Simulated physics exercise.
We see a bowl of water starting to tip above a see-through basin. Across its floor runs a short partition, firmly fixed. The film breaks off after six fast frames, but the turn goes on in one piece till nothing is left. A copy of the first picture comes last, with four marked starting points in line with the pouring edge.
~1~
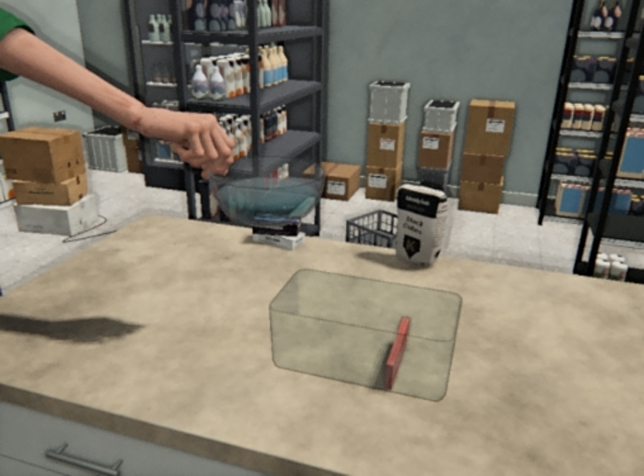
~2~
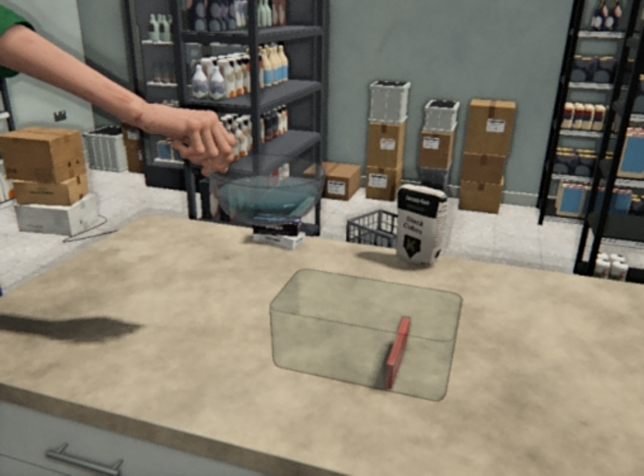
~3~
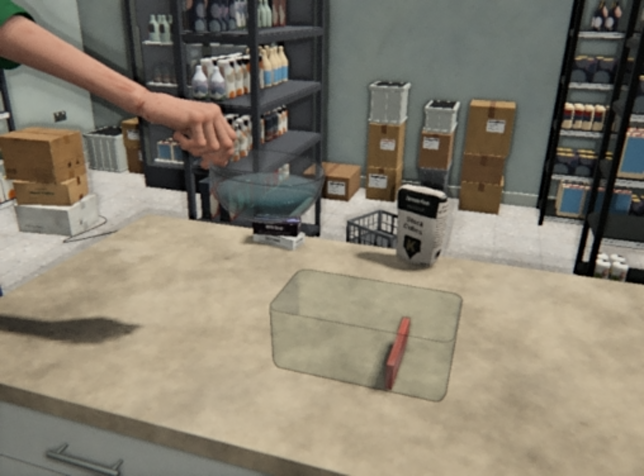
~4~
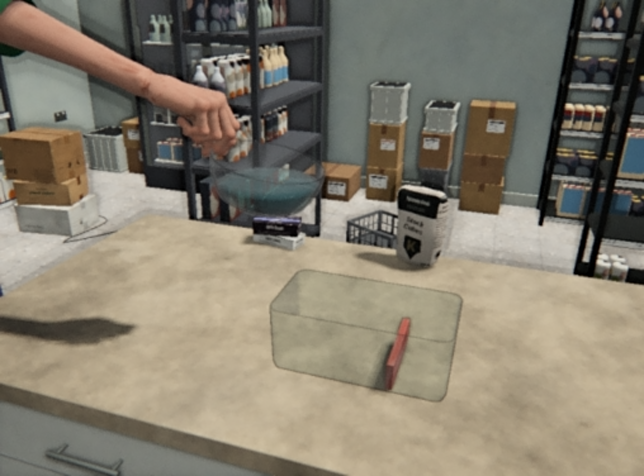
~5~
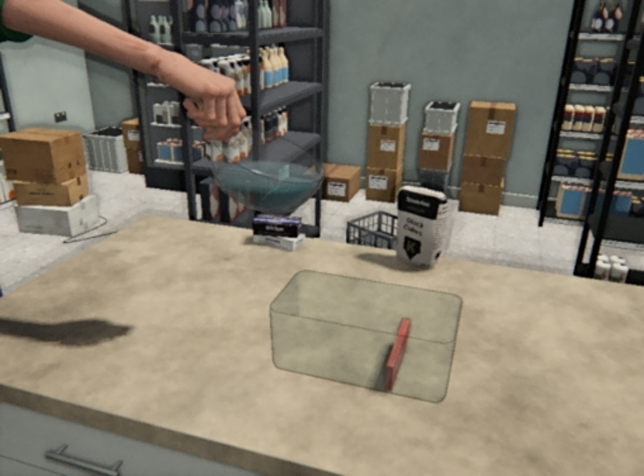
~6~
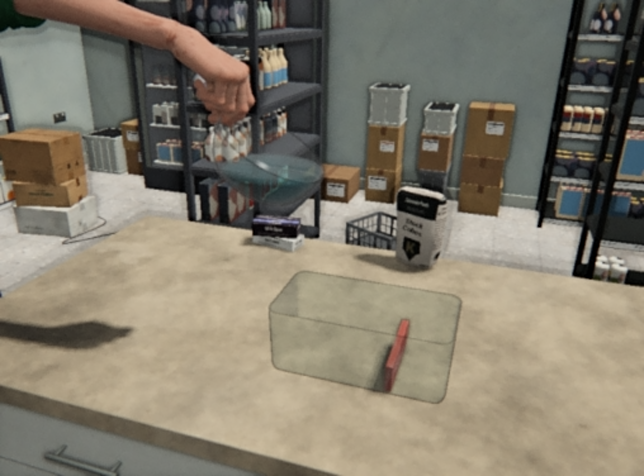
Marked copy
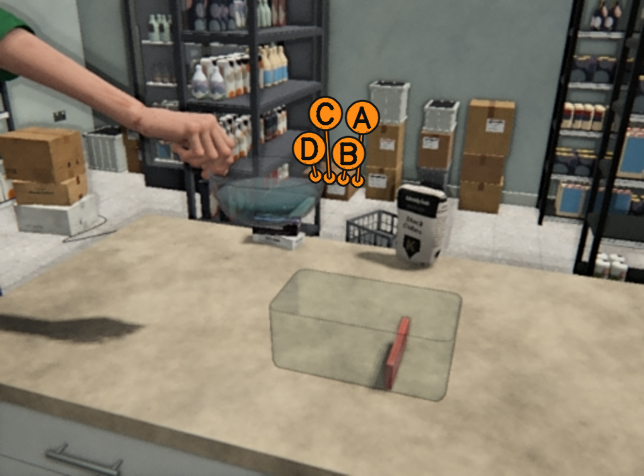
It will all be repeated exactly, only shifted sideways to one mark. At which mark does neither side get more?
Use place C.
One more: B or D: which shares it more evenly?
That would be B.
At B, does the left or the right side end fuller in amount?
The right one.
In orange, A at (357, 180); B at (343, 179); C at (329, 177); D at (315, 176).
For place A, about 24 % ends left of the wall and 74 % right of it.
For place B, about 27 % ends left of the wall and 70 % right of it; 3 % is lost outside.
For place C, about 55 % ends left of the wall and 42 % right of it; 3 % is lost outside.
For place D, about 89 % ends left of the wall and 8 % right of it.
